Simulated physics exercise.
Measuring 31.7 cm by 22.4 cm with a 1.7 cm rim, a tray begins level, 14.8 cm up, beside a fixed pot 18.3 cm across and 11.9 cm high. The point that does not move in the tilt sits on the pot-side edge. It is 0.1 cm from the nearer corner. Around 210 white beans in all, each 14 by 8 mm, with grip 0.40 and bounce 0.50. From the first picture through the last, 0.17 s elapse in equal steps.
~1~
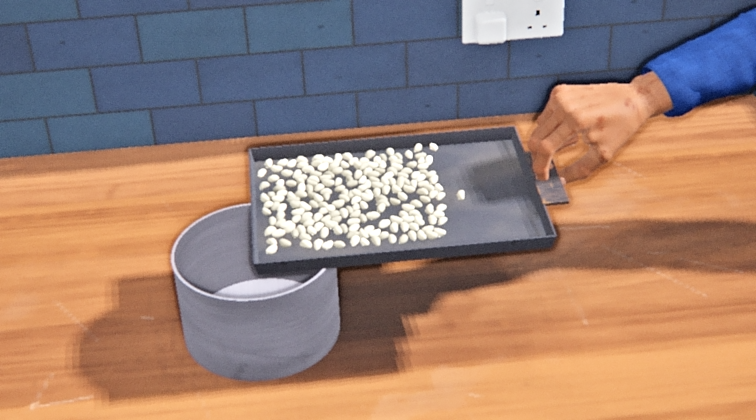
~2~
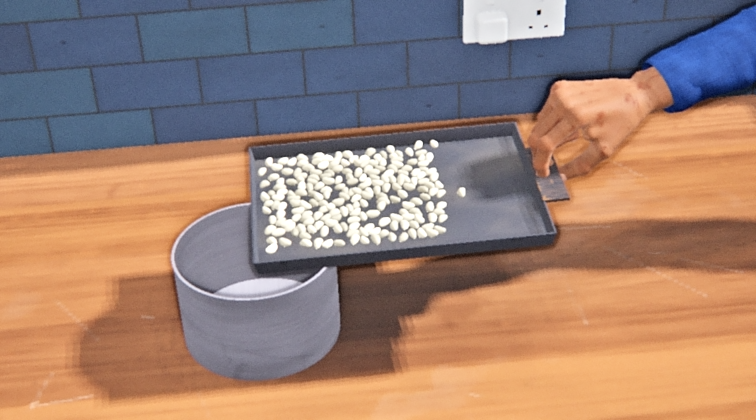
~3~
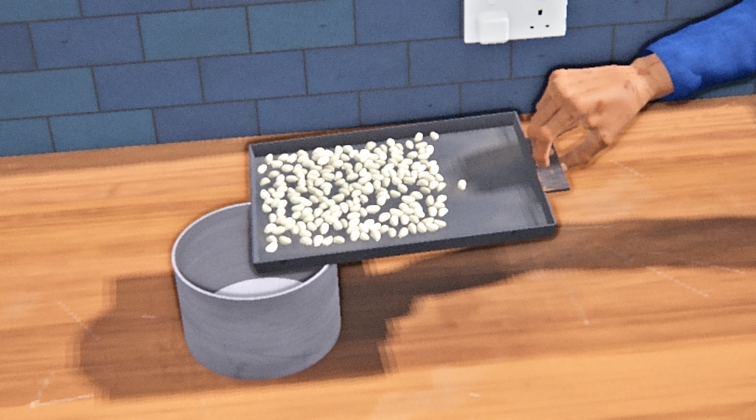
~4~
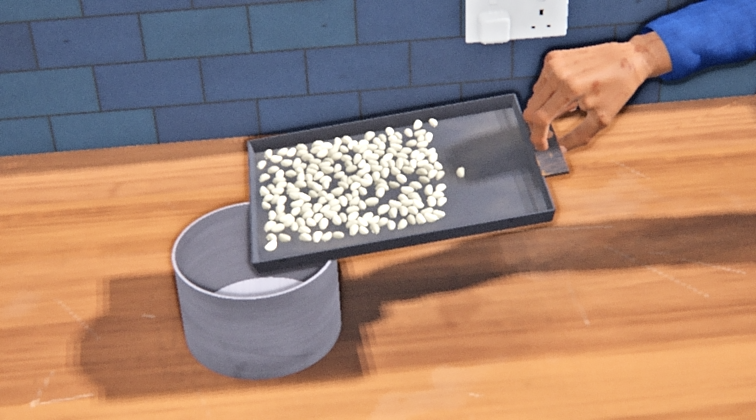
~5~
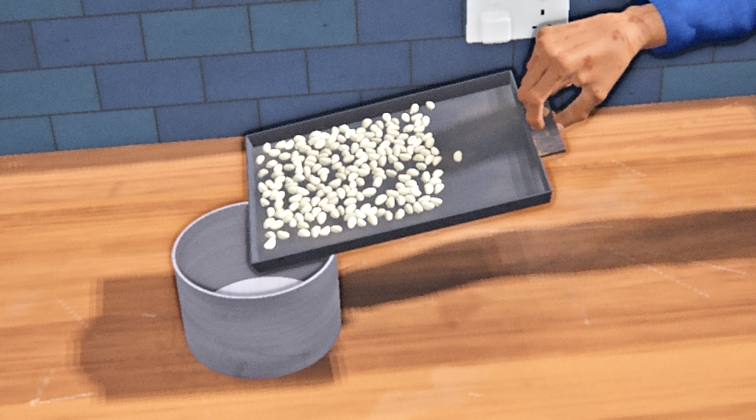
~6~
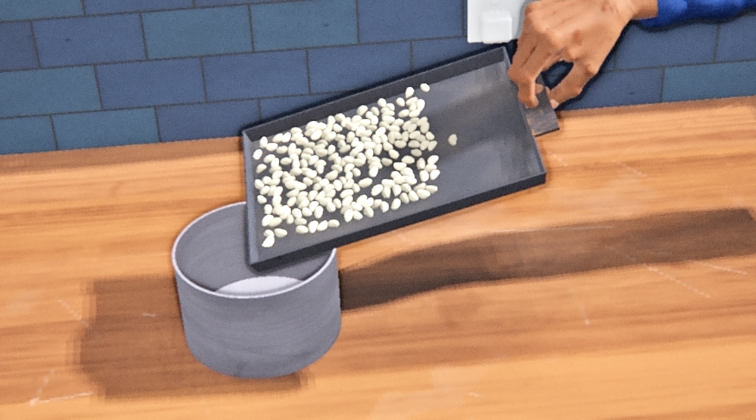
A dark rectangular tray of white beans, bunched towards its left side, rests over the rim of a round grey pot on a wooden worktop, seen from slightly above. Blue brick-shaped tiles and a white socket stand behind, and a blue-sleeved hand grips a tab at the right. The hand slowly raises that end, tilting the tray down leftwards, while the beans keep their places on it and the view stays still.
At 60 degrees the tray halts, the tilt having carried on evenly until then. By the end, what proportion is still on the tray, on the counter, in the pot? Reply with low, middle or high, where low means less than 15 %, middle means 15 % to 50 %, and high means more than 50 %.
My answer: Tray - middle; counter - middle; pot - middle.
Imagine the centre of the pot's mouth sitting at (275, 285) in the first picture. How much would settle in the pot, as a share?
Something like 40 per cent would settle in it.
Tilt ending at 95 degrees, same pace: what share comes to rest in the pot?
Result: Close to 30 %.
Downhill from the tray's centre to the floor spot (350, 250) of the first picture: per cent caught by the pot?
0 %.
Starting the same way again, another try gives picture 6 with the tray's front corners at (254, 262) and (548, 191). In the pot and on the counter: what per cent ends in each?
That works out as pot 0 and counter 75.
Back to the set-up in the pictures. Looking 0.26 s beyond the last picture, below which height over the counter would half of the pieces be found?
I'd say near 24 cm.
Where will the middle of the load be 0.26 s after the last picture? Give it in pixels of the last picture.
Near pixel (269, 158).
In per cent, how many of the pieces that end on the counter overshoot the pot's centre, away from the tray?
Some 90 per cent of the spill lies beyond the centre.
Then, 0.16 s after the last picture, tilt 41 degrees; the tray holds 100 %, the pot 0 %.
Then, 0.26 s after the last picture, tilt 56 degrees; the tray holds 100 %, the pot 0 %.
Then, 0.49 s after the last picture, tilt 60 degrees; the tray holds 55 %, the pot 10 %.
In the end, tray 30 %, counter 35 %, pot 30 %.
